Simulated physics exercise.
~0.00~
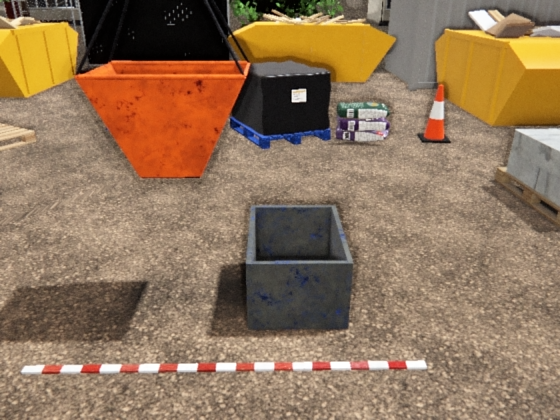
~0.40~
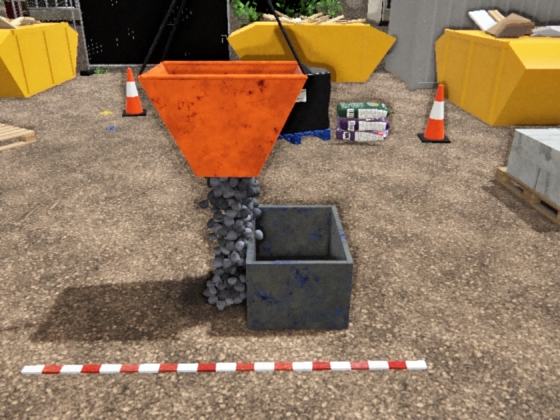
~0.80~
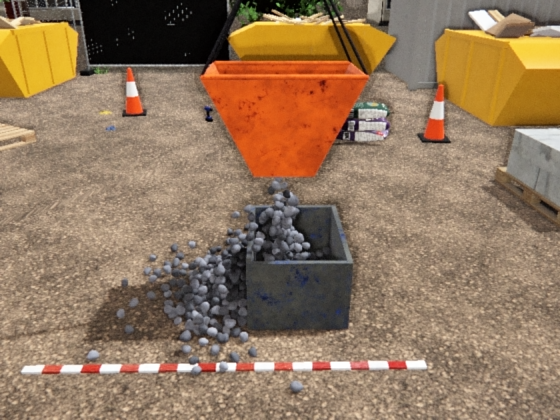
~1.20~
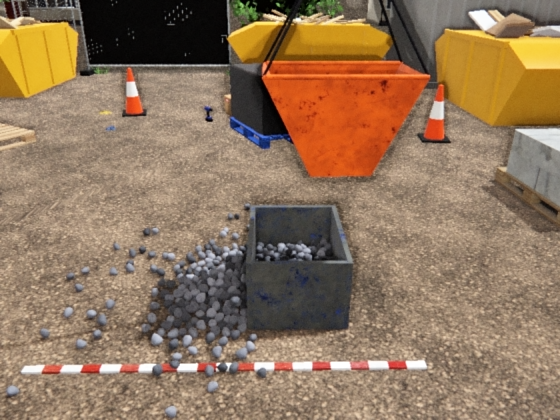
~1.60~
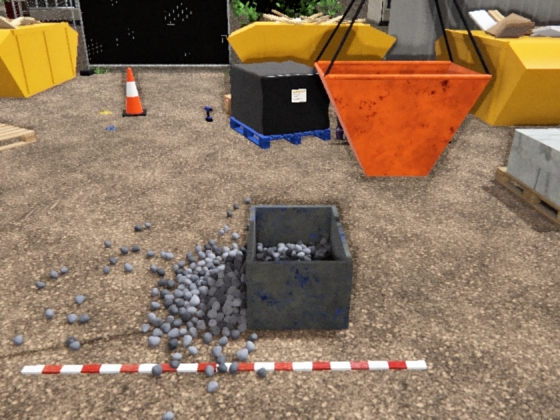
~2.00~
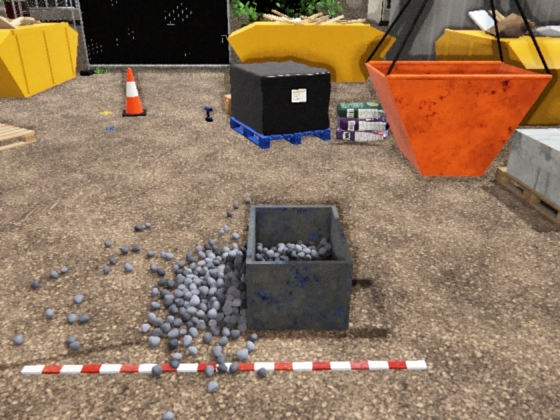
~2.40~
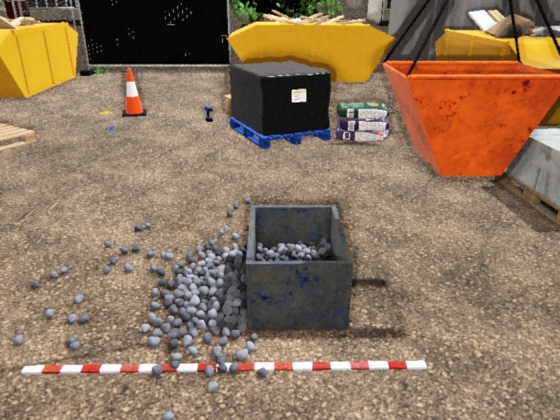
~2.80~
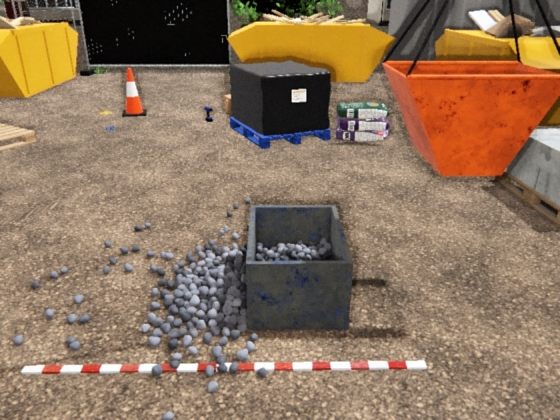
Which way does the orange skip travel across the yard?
The orange skip travels to the right, passing above the grey bin and stopping at the right side of the view.
Orange skip moving right over a yard, dropping round grey stones that end up partly in a bin, partly heaped left of it.
